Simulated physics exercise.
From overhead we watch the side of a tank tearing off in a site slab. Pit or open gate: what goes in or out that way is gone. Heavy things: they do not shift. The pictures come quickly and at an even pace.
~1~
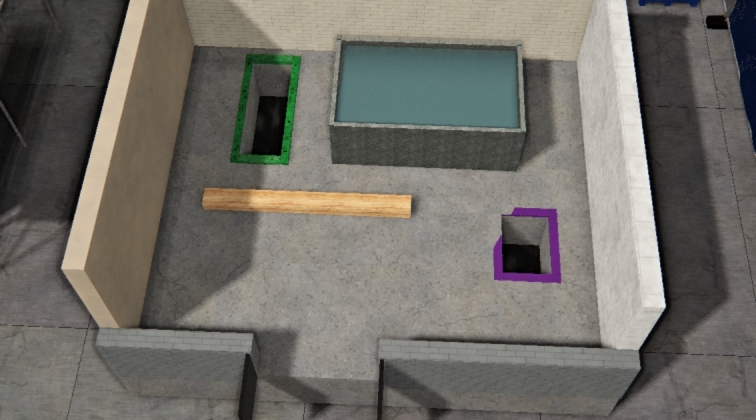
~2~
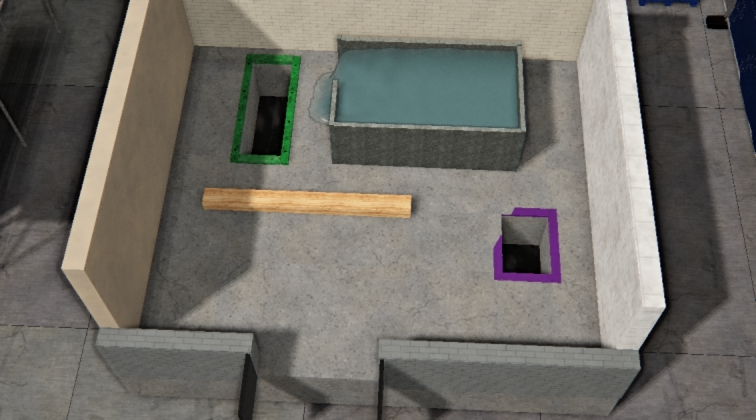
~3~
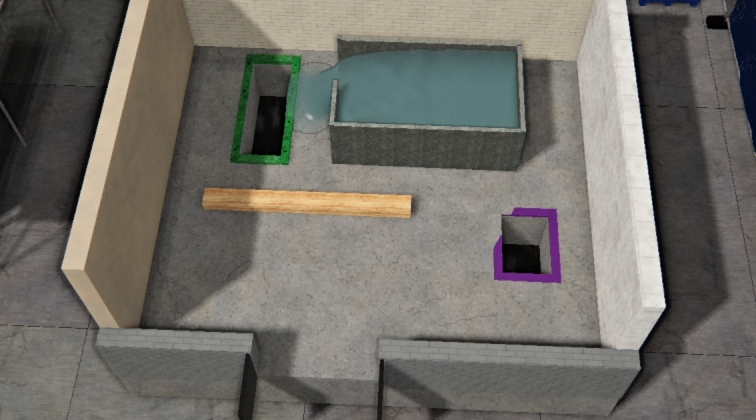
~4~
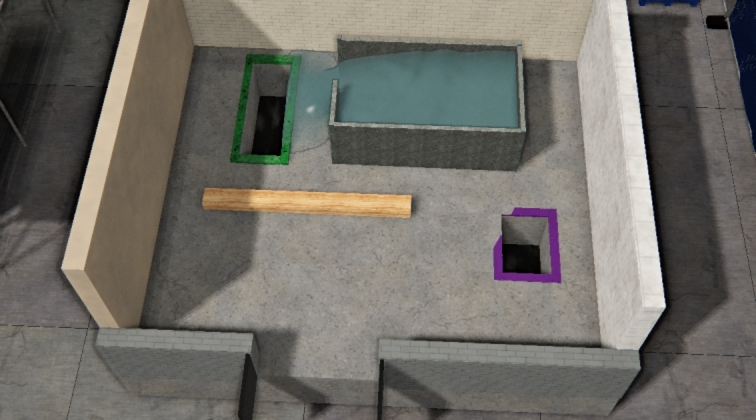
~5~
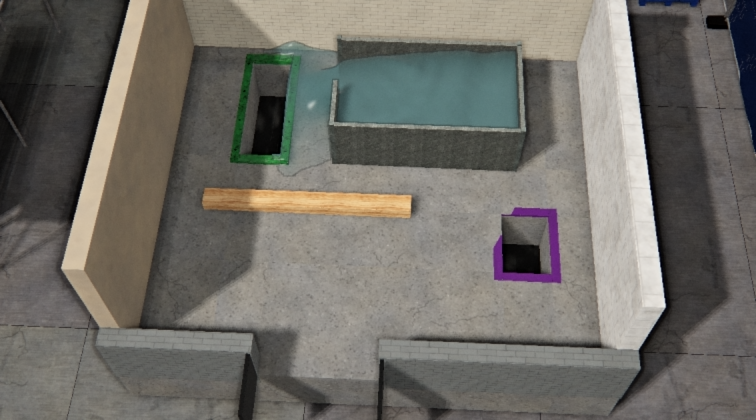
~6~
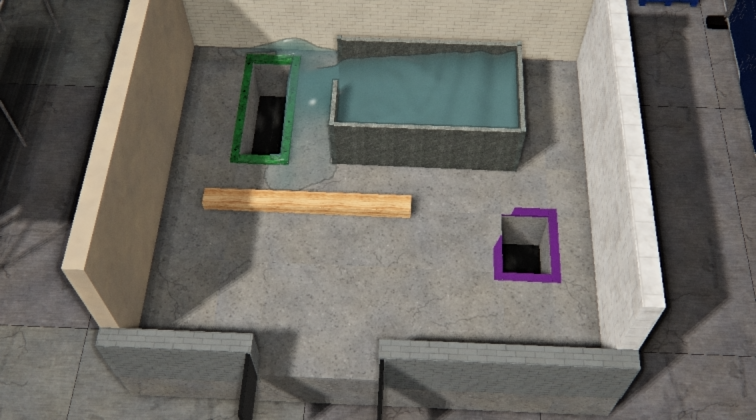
Water poured out through the left end of an open stone tank, spread across the concrete floor to the edge of the green-rimmed pit, then fanned out toward the back wall and the wooden beam.
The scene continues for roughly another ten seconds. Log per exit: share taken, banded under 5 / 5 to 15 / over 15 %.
In order: The gate is left holding a tiny amount - below five per cent; the green pit is left holding a hefty amount - past fifteen per cent; the purple pit is left holding a tiny amount - below five per cent.
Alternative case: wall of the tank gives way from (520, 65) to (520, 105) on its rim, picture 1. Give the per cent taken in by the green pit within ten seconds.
The green pit gets 14 per cent.
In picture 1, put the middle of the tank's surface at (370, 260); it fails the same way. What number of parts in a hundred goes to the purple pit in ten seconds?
Purple: 4 %.
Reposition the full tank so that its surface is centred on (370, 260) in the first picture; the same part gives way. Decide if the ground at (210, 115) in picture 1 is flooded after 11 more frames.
Answer: Under water.
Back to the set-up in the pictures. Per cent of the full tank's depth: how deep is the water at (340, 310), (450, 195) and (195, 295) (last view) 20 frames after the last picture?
About 0, 2 and 0 per cent.
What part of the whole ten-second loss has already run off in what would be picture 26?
Roughly 65 percent.
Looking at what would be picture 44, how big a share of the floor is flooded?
Some 40 per cent.
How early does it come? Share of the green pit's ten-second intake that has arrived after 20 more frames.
By my reckoning, 65 percent.
A moment on, water covers 10 % of the floor; the gate 0 %, the green pit 17 %, the purple pit 0 %.
Next, water covers 15 % of the floor; the gate 0 %, the green pit 29 %, the purple pit 0 %.
Then, water covers 25 % of the floor; the gate 0 %, the green pit 41 %, the purple pit 0 %.
Later, water covers 40 % of the floor; the gate 0 %, the green pit 55 %, the purple pit 0 %.
In the end, water covers 55 % of the floor; the gate 0 %, the green pit 64 %, the purple pit 1 %.
